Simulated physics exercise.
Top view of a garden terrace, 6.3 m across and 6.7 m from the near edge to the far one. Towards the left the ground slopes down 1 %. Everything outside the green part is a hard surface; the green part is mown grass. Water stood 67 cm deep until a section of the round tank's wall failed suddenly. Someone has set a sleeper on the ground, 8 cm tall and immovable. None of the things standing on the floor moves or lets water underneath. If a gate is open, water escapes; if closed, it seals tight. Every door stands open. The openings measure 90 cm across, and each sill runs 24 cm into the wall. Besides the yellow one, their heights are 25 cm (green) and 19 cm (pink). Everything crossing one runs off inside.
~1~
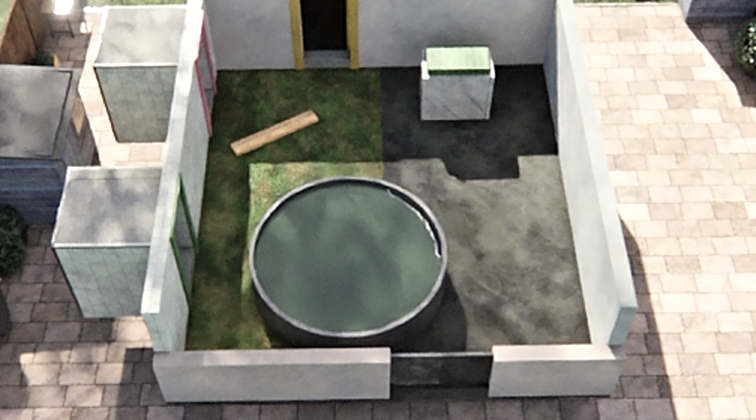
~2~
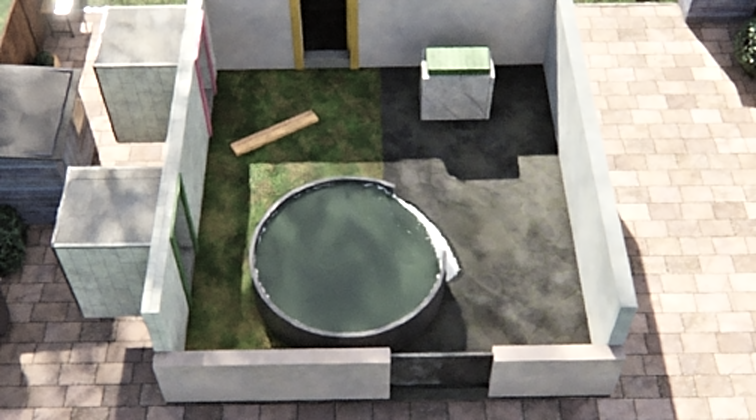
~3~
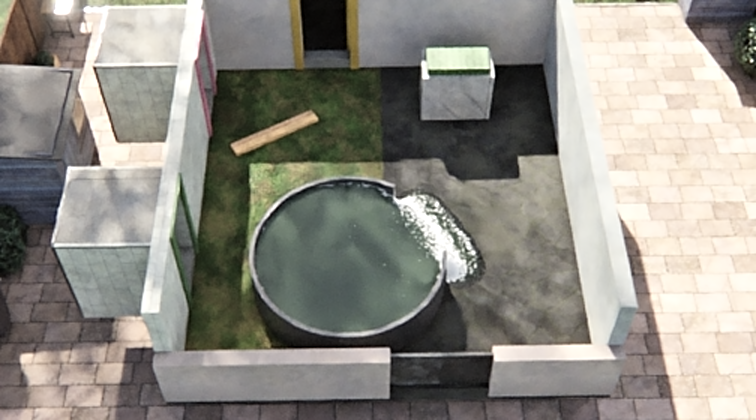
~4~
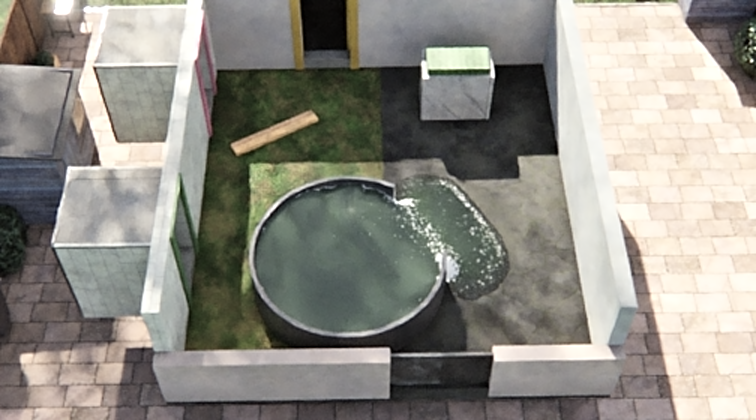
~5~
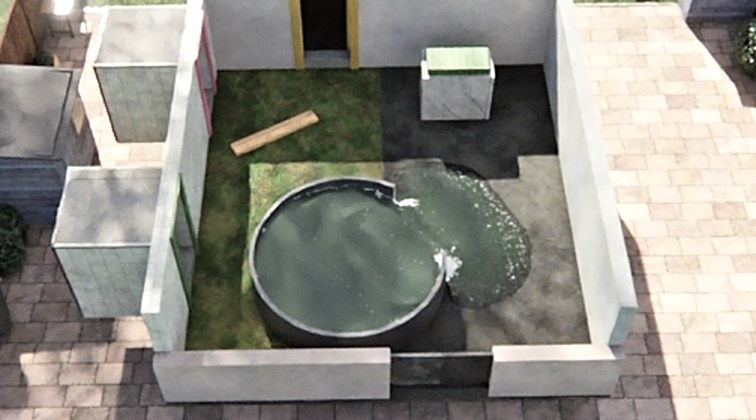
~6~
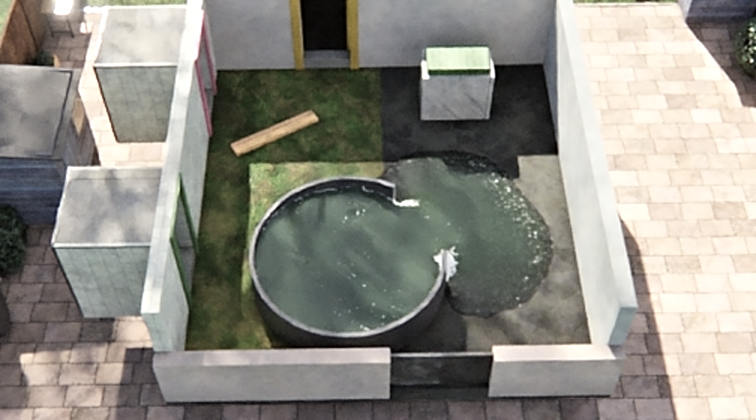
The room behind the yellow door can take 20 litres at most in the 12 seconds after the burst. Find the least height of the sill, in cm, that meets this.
The sill would need to be roughly 9.5 cm high.
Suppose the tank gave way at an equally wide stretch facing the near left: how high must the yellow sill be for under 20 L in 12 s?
Required height: Approx. 9.5 cm.
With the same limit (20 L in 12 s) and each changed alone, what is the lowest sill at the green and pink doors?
You'd want about 10.5 centimetres at green and about 14.0 centimetres at pink.
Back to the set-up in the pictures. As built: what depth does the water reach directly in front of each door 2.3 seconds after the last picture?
Green door 0 cm, pink door 0 cm, yellow door 0 cm.
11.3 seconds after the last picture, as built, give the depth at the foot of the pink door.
About 15.0 centimetres.
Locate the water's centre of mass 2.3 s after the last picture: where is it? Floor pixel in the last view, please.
I'd say around (424, 226).
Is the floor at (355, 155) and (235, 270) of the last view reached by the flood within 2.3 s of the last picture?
Untouched; untouched.
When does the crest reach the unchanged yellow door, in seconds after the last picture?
Near 3.5 s.
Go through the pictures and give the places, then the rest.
The first frame shows still water, 67 cm deep, in the round tank at (348, 254); the yellow door at (325, 28) is dry.
In the second frame, the front is at a hidden place, 0.3 m from the gap at (426, 233); 0.4 m2 of floor is wet, 67 cm left at the back.
In the third frame, the gap is at (426, 234), the front 0.7 m out at (428, 195); the back of the round tank holds 67 cm.
In the fourth frame, the front is at (451, 184), 1.2 m from the gap at (426, 235); 2.6 m2 of floor is wet, 67 cm left at the back.
In the fifth frame, the front is at (482, 181), 1.6 m from the gap at (426, 235); 4.2 m2 of floor is wet, 67 cm left at the back.
In the sixth frame, water pours out at (426, 235) and has run 2.0 m, to (502, 173); about 7 cm deep outside, 67 cm at the back; the yellow door at (325, 28), 4.5 m from the gap, is still 2.8 m from the nearest water.
Then, 0.7 s after the last picture water covers 30 % of the floor, deepest (34 cm) near (558, 204); it has not reached the yellow door.
Then, 2.3 s after the last picture water covers 45 % of the floor, deepest (44 cm) near (535, 65); it has not reached the yellow door.
Then, 11.3 s after the last picture water covers 100 % of the floor, deepest (20 cm) near (230, 379); 13 cm at the yellow door, 0 litres in over its 23 cm sill.
At the yellow door as built, the water peaked near 14 cm, 3.5 s after the last picture.
With a sill of 8.5 cm, 31 litres would have come in within the 12 s; with 11.5 cm, 5 litres. So under 20 litres takes about 9.5 cm.
